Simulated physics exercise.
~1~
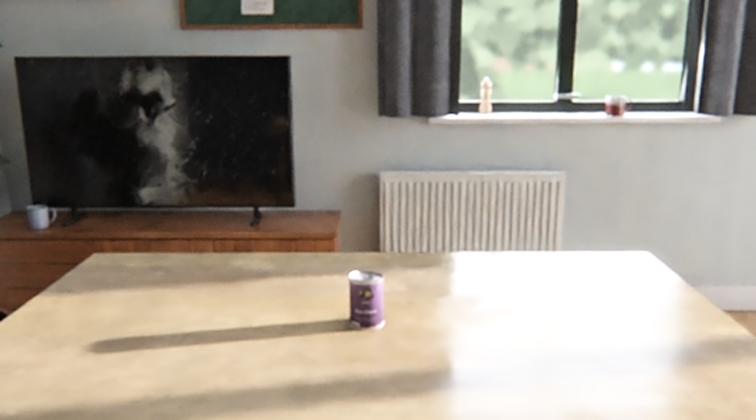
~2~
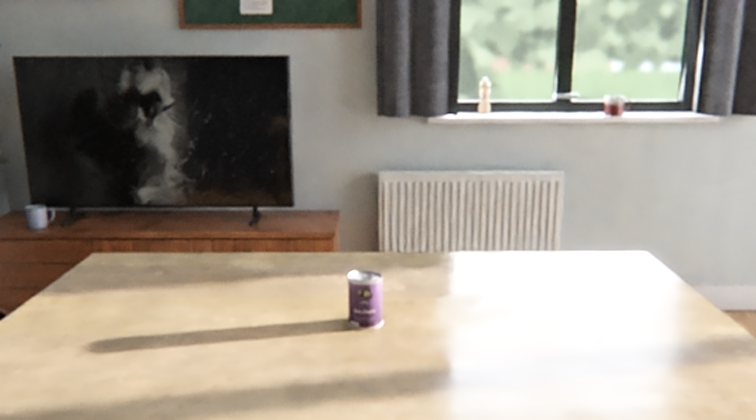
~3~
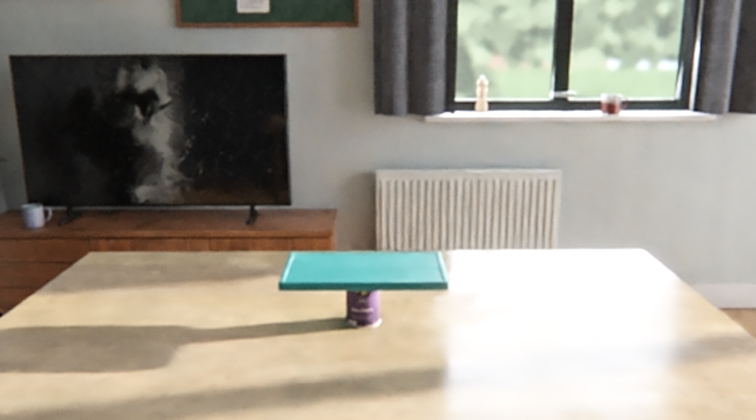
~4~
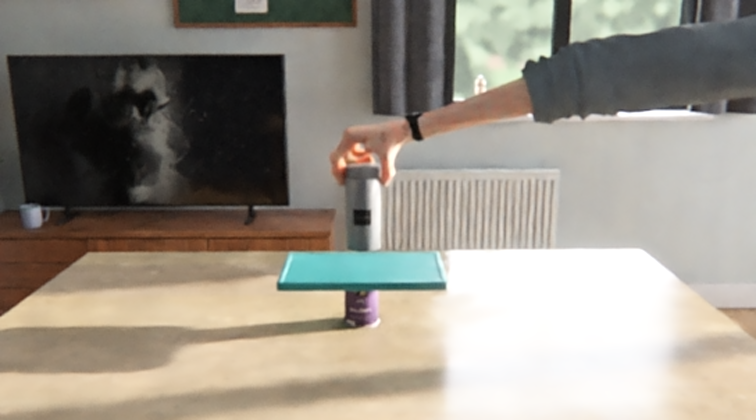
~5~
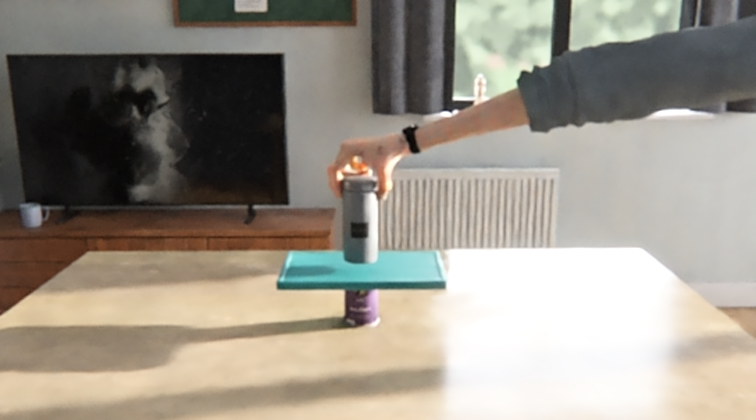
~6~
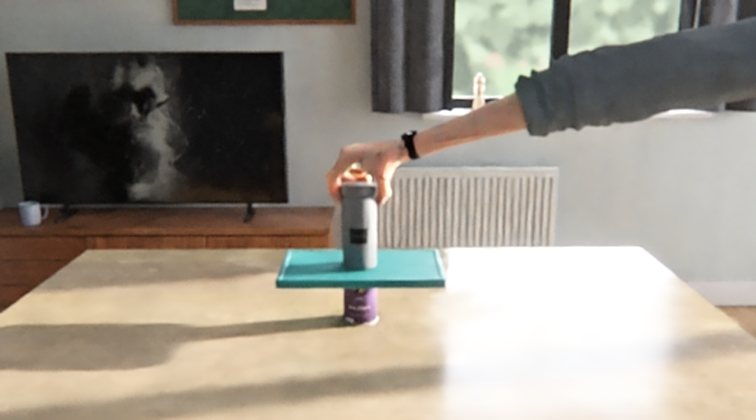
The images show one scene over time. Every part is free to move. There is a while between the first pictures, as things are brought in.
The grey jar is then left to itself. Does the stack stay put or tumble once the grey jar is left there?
It stays put.
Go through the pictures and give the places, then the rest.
In the first picture, the last thing is not in view yet; purple tin (366, 300).
In the second picture, the last thing is not in view yet; purple tin (365, 300).
In the third picture, the last thing is not in view yet; purple tin (363, 298).
The fourth picture shows on its way; grey jar (363, 207); purple tin (361, 298).
The fifth picture shows on its way; grey jar (360, 220); purple tin (361, 298).
The sixth picture shows in place under the hand; grey jar (359, 225); purple tin (360, 296).
Then, 0.20 s on from there, no change.
Then, 0.50 s on from there, grey jar resting near (359, 226).
In the end, all 3 unmoved. At the end, from the last picture's camera, grey jar near (359, 226). The stack stays up.
